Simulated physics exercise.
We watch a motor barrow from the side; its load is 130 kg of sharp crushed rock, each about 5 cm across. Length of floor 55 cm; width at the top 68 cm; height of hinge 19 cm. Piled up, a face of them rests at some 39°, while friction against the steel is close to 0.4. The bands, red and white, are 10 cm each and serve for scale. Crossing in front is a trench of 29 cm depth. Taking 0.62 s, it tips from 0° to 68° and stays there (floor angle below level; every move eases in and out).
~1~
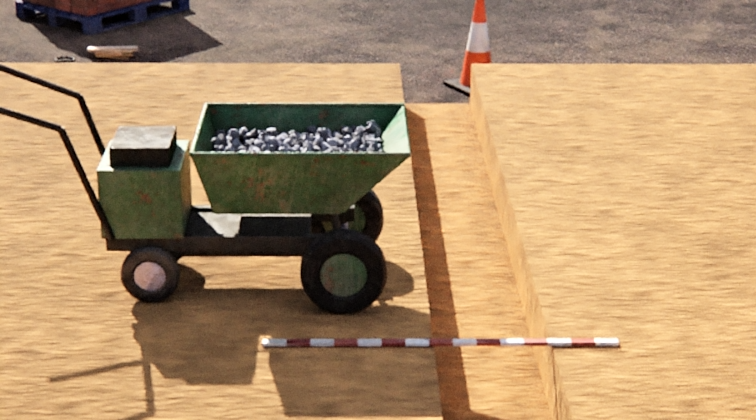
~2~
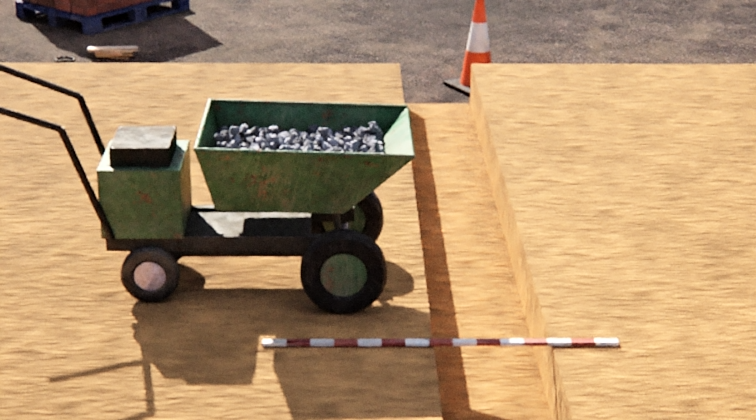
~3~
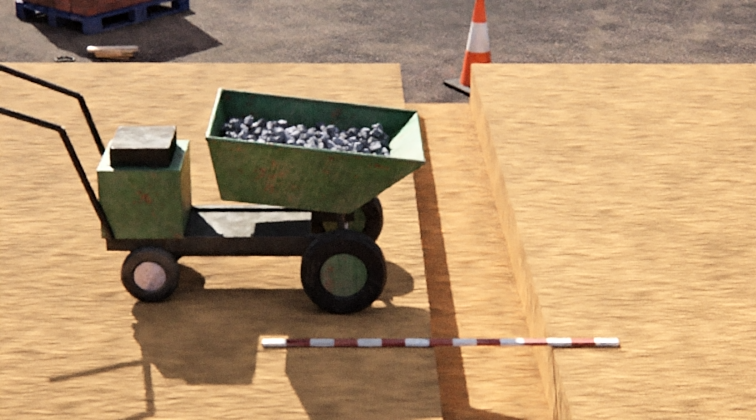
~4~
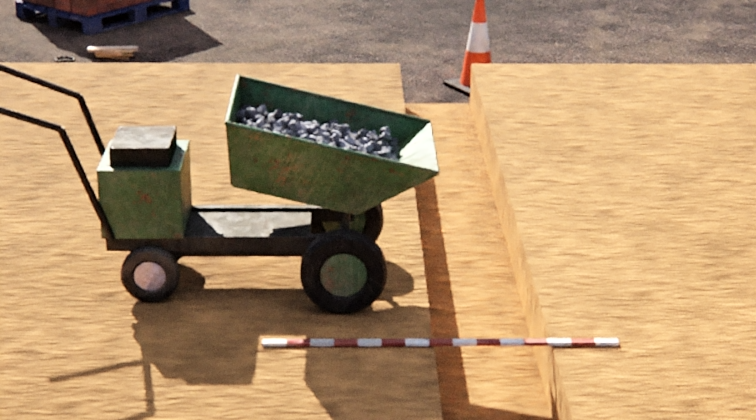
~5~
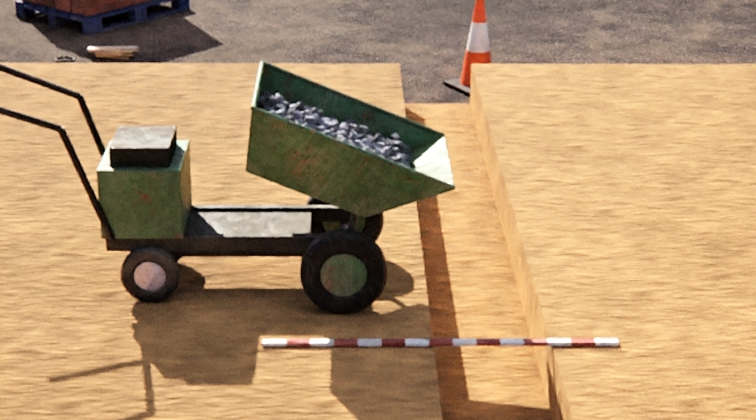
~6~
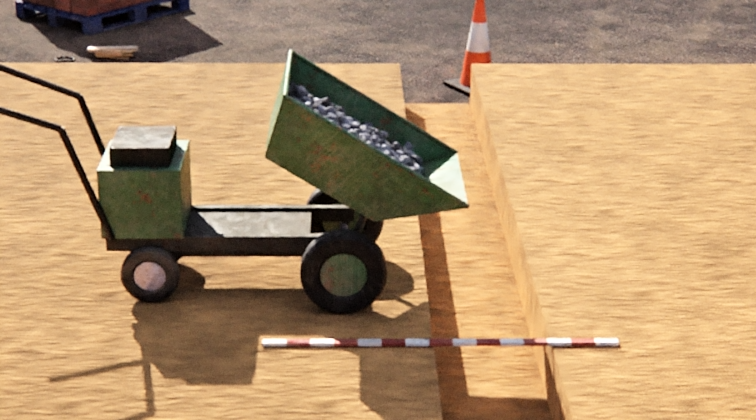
A green motor barrow stands side-on at the left on sandy ground beside a trench, seen from slightly above by a still camera. Its skip holds grey crushed rock, with a red and white banded pole lying in front, an orange and white cone behind, and black handles at the far left. The skip tilts steadily toward the right, its rear rising and its lip lowering, while the wheels stay still.
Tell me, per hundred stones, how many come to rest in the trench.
73 per hundred.
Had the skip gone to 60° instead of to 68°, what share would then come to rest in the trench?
It would come to about 50 percent.
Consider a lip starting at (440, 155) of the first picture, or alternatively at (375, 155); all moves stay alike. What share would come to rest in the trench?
That gives roughly 45 per cent and roughly 95 per cent.
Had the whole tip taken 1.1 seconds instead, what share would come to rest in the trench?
Close to 90 percent, then.
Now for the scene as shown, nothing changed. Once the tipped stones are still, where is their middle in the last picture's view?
Centre estimate: Around (513, 316).
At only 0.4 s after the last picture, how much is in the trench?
By that point it's something like 15 in a hundred.
Then, 0.2 s after the last picture the floor is at 57°, 100 % in the skip; the foremost stones are at (461, 226).
Then, 0.4 s after the last picture the floor is at 68°, 83 % in the skip, 17 % in the trench, 1 % past the trench; the foremost stones are at (541, 276).
Then, 0.8 s after the last picture the floor is at 68°, 21 % in the skip, 52 % in the trench, 28 % past the trench; the foremost stones are at (683, 284).
Then, 2.7 s after the last picture the floor is at 68°, 0 % in the skip, 73 % in the trench, 27 % past the trench; the foremost stones are past the picture's edge.
